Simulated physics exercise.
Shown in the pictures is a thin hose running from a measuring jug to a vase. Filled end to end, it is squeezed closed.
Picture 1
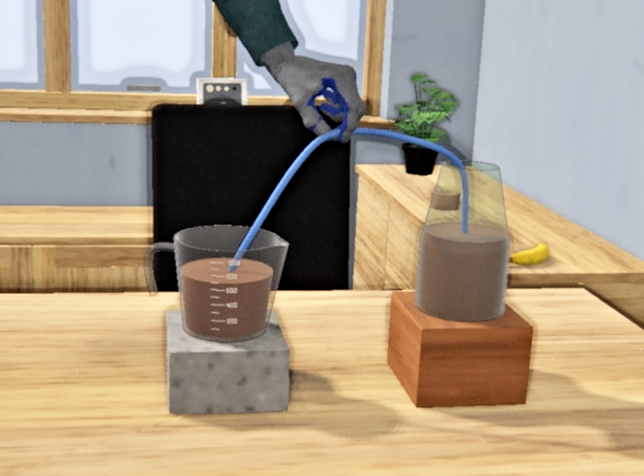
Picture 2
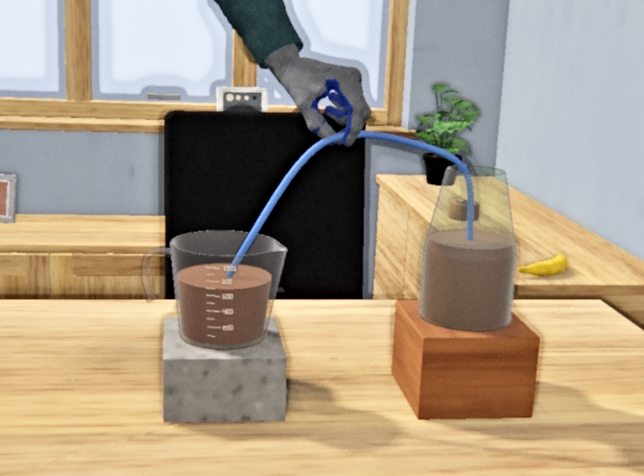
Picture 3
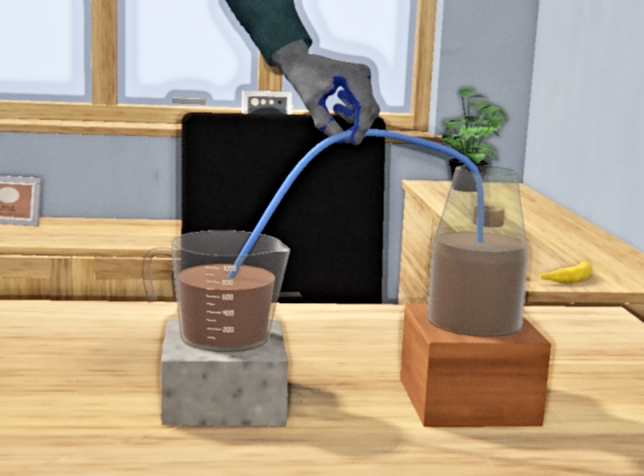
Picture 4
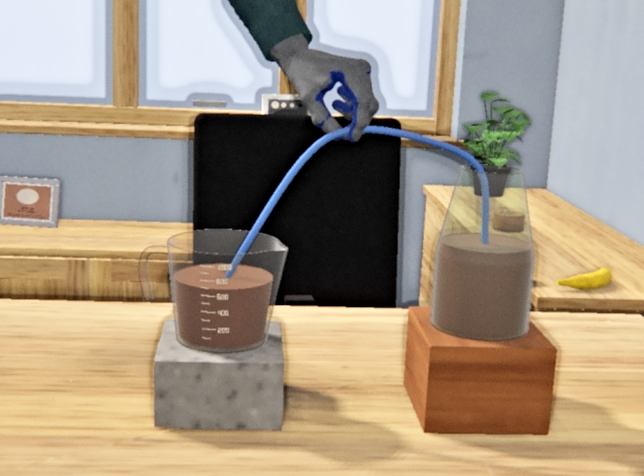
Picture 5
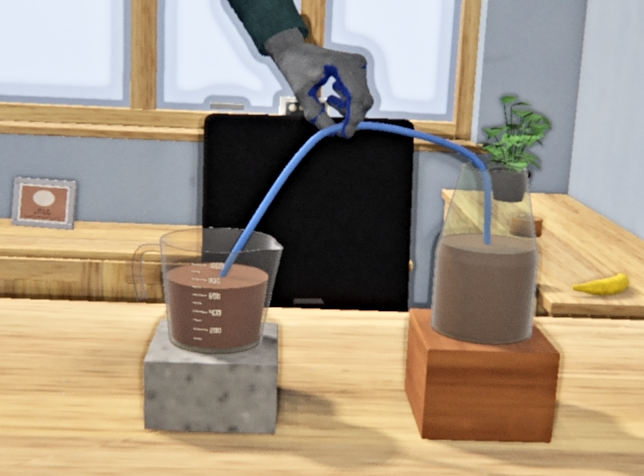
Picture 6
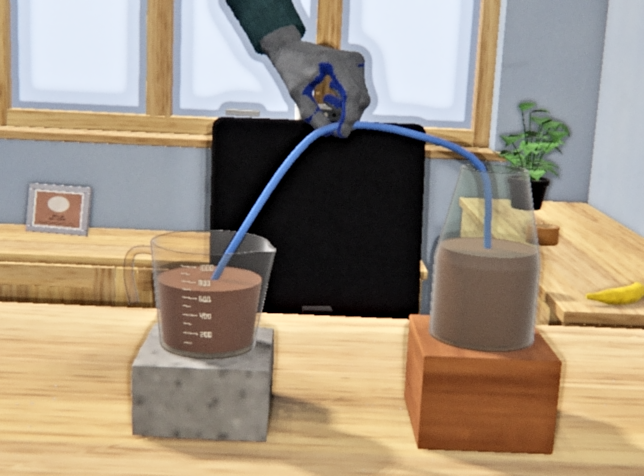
A grey-gloved hand in a dark green sleeve pinches a blue hose above a pale wooden table, seen from the front in a room with windows and a black panel behind. The hose links a jug of brown liquid on a grey block, left, to a greyish-brown-filled glass vase on a reddish wooden block, right. The hand keeps its grip and the liquids stay level while the camera drifts slightly.
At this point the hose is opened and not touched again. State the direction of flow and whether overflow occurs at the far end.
Answer. It flows: Towards the left; one that fills: No overflow occurs.
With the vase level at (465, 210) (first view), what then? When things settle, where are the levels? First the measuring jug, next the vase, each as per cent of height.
Roughly 90 % and 45 %.
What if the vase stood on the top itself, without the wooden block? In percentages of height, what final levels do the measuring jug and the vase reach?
Once things settle, the first sits at 40 percent and the second at 70 percent.
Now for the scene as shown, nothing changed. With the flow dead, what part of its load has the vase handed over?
Around 25 %.
Next, the measuring jug is about two thirds full; the vase is about half full.
After that, the measuring jug is about three quarters full; the vase is about a third full.
Finally, the measuring jug is about three quarters full; the vase is about a third full; the two surfaces are level.
